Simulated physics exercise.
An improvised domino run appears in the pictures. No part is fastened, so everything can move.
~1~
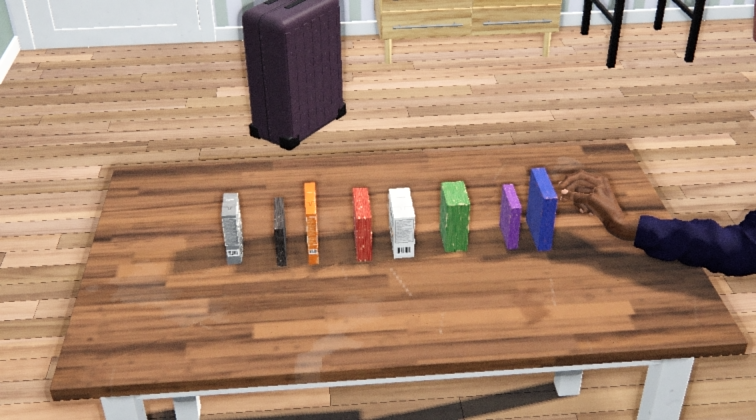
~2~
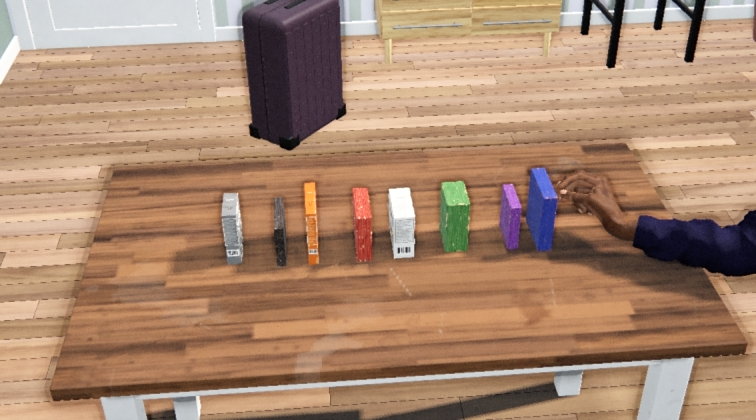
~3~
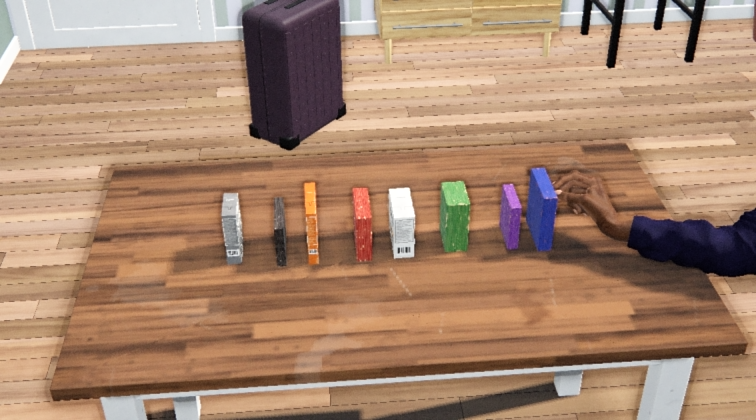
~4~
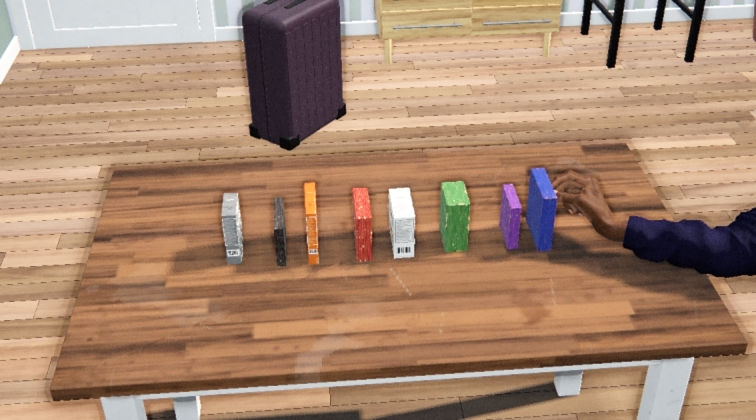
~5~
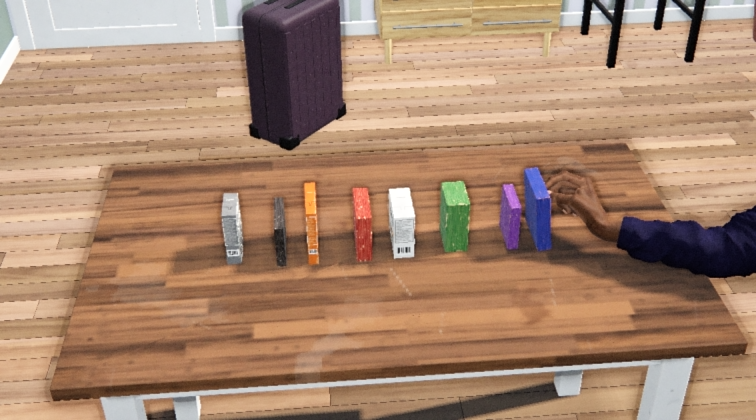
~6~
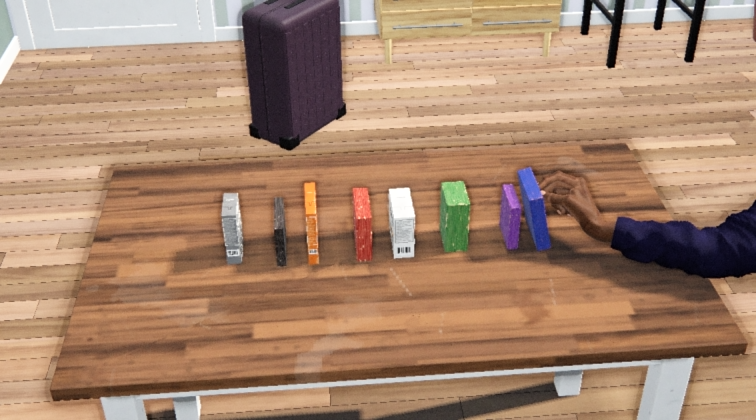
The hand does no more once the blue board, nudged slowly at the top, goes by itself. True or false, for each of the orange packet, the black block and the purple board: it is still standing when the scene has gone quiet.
Orange packet: True; black block: True; purple board: False.
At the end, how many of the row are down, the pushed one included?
In all, 2.
Then, 0.30 s after the last picture, blue board 41° over; purple board tipped 27° from how it was near (498, 218).
Then, 0.40 s after the last picture, blue board 68° over; purple board tipped 70° from how it was near (486, 227).
Then, 0.60 s after the last picture, blue board 60° over; purple board on its side near (478, 235); green board slid a little.
At rest, tipped over on the table, purple board; the other 5 in place. Seen from the same camera at the end, orange packet near (312, 224), black block near (280, 232).
